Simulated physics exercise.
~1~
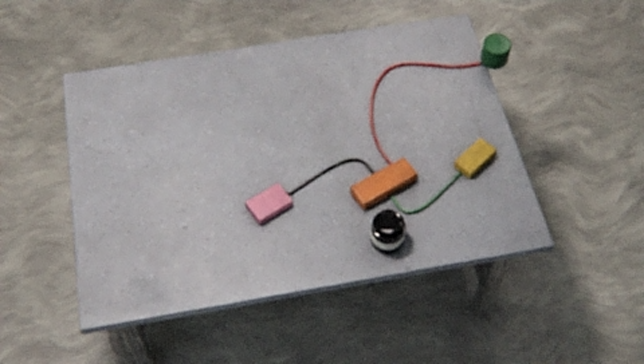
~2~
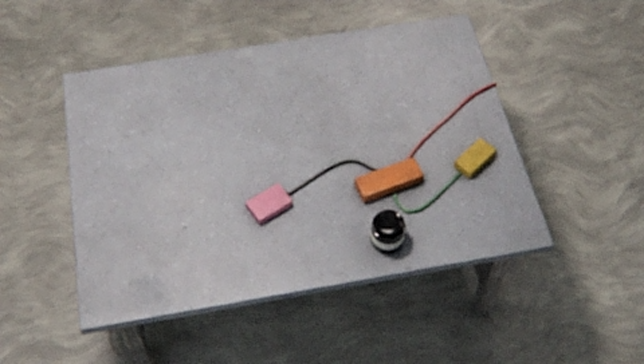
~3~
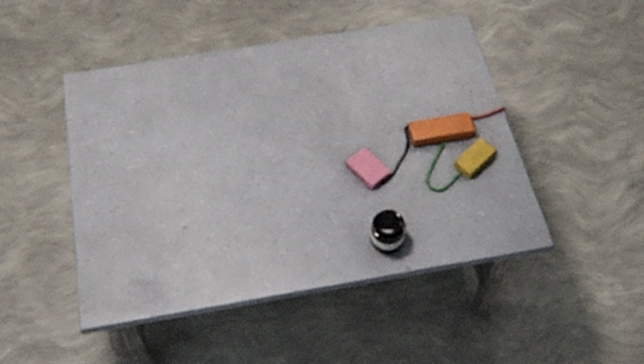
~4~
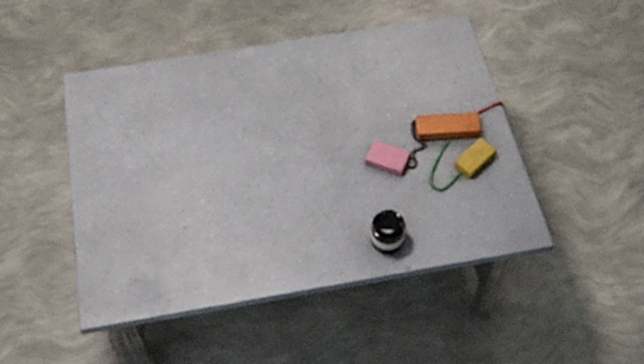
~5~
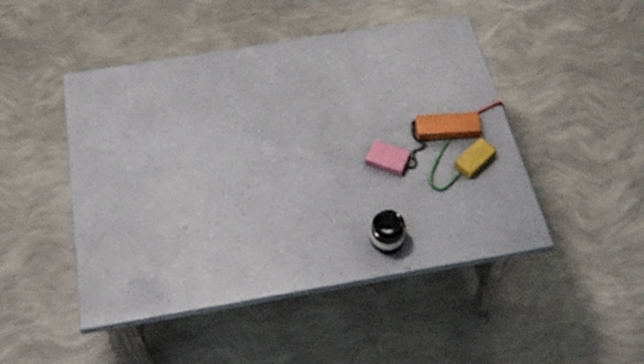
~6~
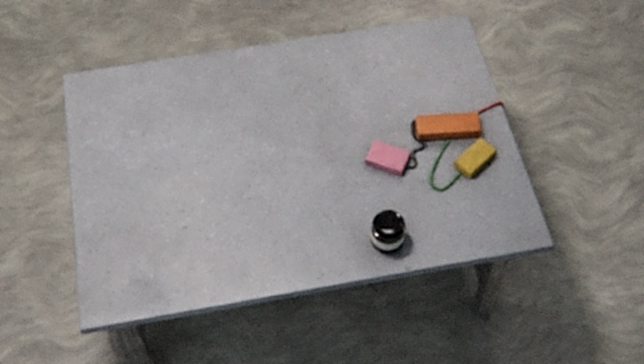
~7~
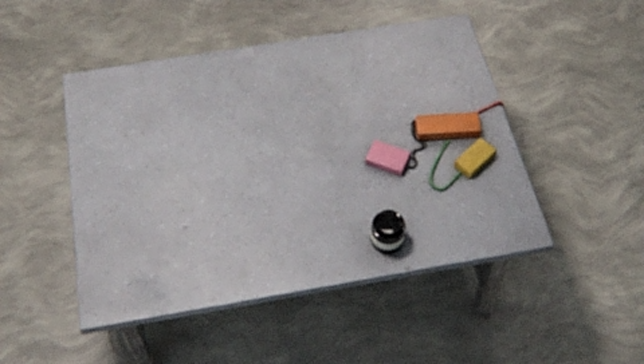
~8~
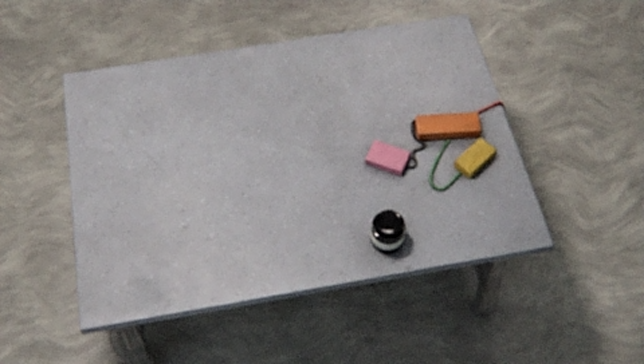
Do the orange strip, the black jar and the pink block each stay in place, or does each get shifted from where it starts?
It is a mix, as the orange strip and the pink block are both pulled away from their starting places. The black jar stays where it is.
